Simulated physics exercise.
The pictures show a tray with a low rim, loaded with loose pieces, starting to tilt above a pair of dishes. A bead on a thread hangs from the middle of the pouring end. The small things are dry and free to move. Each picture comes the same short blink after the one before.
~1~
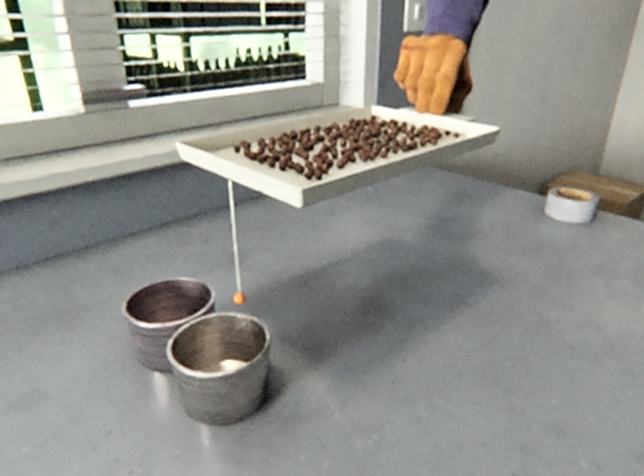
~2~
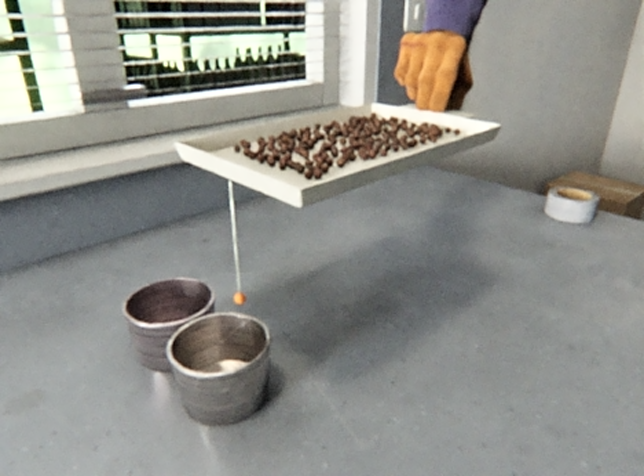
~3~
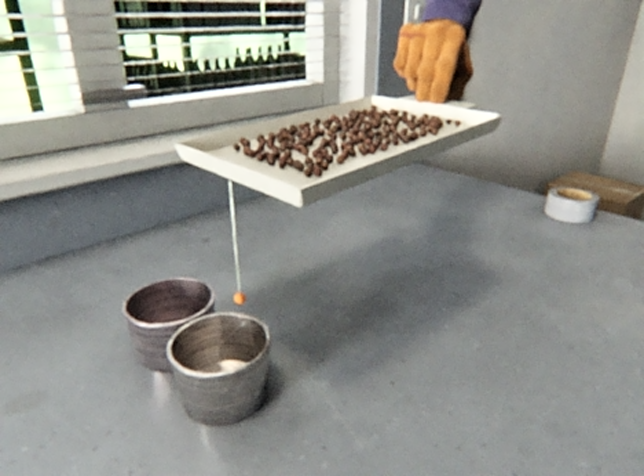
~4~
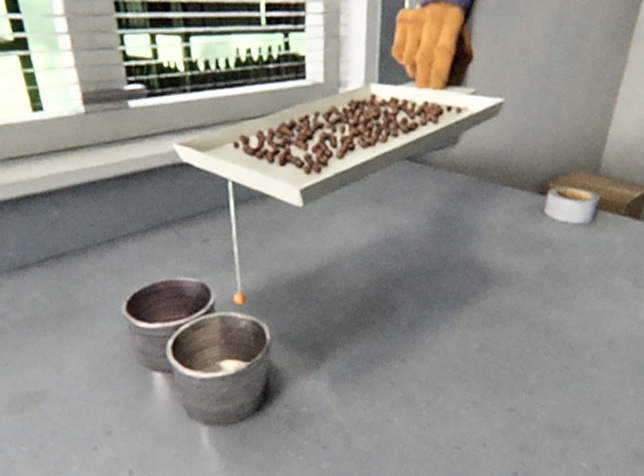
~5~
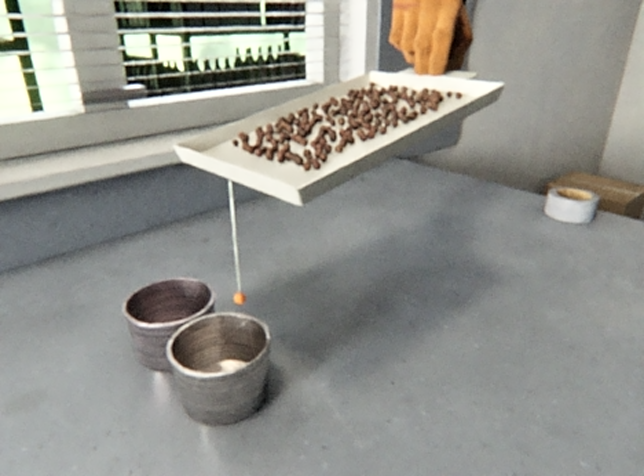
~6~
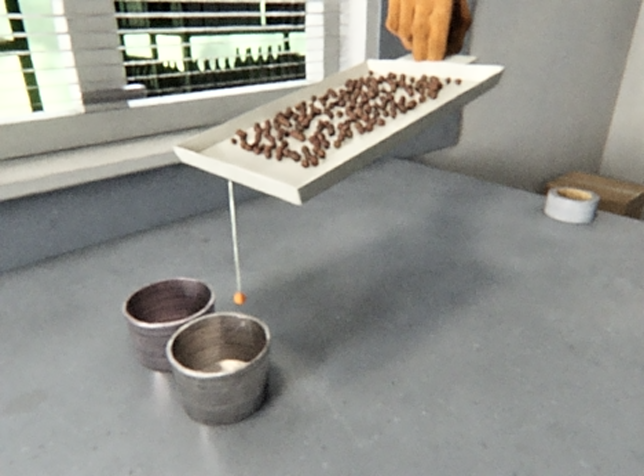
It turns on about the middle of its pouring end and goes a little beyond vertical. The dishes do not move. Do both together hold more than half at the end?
They take more than half between them.
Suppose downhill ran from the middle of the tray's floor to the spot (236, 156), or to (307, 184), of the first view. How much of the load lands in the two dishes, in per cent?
Near 60 % and 10 %.
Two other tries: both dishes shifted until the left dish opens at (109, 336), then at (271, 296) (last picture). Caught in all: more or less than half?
First less than half, then under half.
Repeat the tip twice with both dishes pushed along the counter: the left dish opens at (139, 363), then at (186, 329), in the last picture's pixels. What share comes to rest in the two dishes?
Near 10 % and 60 %.
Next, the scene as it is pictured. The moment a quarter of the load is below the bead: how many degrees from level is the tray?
Around 100° of tilt.
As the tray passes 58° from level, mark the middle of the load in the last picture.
Near (217, 153).
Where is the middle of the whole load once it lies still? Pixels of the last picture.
Close to (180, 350).
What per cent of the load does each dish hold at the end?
Left dish near 60 in a hundred; right dish near 30.
Soon after the last picture, tray tipped steeply; most on the tray; a stray few in the right dish; a stray few in the left dish; a stray few outside both; a small part in the air.
A little later, tray tipped right over; about two thirds on the tray; a stray few in the right dish; a small part in the left dish; a small part outside both; about a quarter in the air.
Later still, tray tipped past a quarter turn; about a third in the right dish; about half in the left dish; a small part outside both.
At rest, tray tipped past a quarter turn; about a third in the right dish; about half in the left dish; a small part outside both.
